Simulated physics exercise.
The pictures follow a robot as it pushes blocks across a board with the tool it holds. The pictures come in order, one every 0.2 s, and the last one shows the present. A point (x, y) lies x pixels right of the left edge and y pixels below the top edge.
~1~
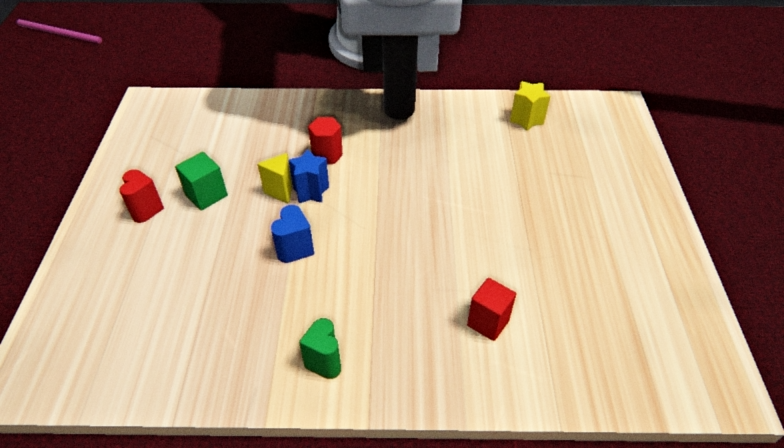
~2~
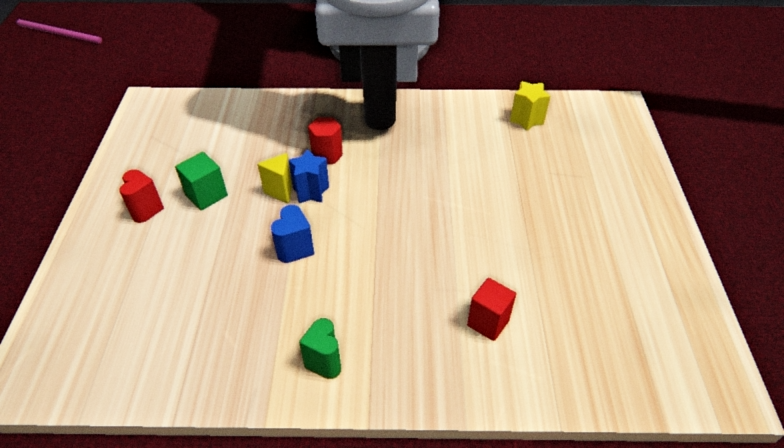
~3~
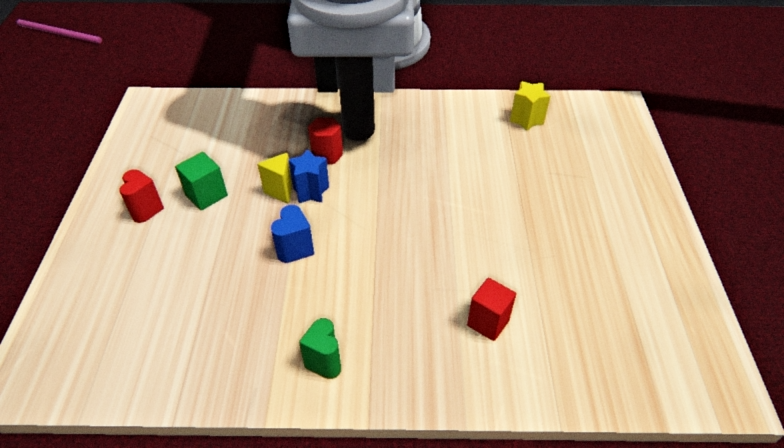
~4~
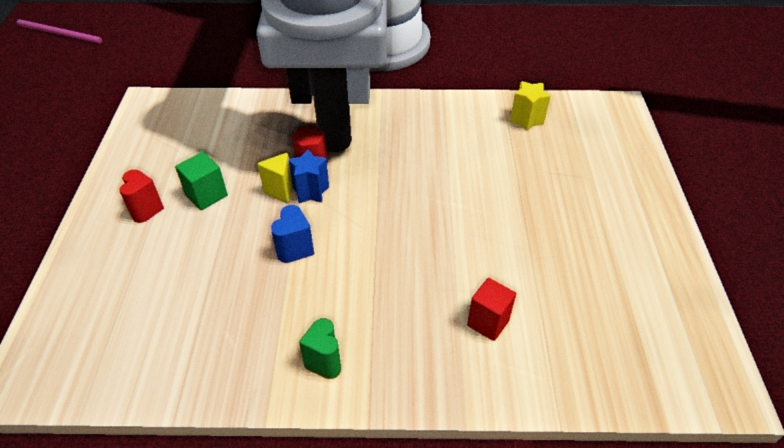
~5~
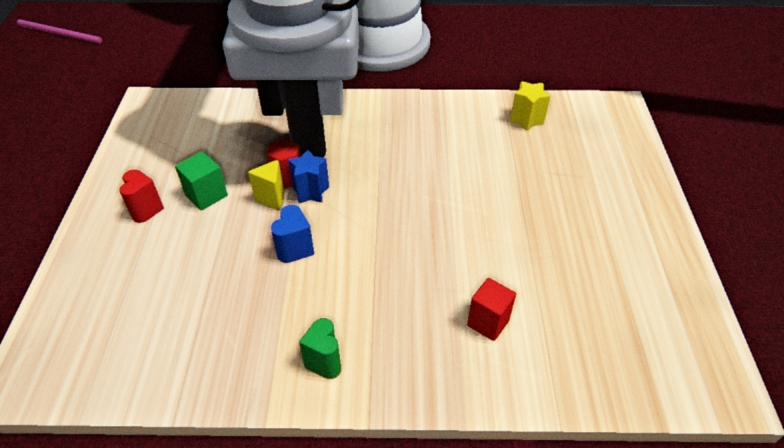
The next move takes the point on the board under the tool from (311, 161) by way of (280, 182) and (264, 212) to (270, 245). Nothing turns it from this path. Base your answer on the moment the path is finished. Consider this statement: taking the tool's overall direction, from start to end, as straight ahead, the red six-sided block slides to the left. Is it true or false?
The claim does not hold.
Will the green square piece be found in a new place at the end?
No.
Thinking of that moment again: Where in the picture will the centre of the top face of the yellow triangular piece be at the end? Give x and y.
That would be at about pixel (225, 217).
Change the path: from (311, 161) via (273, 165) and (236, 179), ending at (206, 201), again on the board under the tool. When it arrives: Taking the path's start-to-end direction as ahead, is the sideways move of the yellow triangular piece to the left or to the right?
Well, taking the path from its start to its end as straight ahead, the yellow triangular piece moves to the left.
What follows on the original path. One third of the way, tool at (278, 176); yellow triangular piece at (244, 193), turned 60° anticlockwise; red six-sided block at (246, 169), turned 10° clockwise.
Two thirds of the way, tool at (263, 206); yellow triangular piece at (229, 206), turned 100° anticlockwise; red six-sided block at (221, 184), turned 45° clockwise.
At the end, tool at (268, 239); green square piece unmoved; yellow triangular piece at (225, 217), turned 35° anticlockwise; red six-sided block at (221, 185), turned 45° clockwise; blue heart block at (295, 223); blue star-shaped block unmoved.
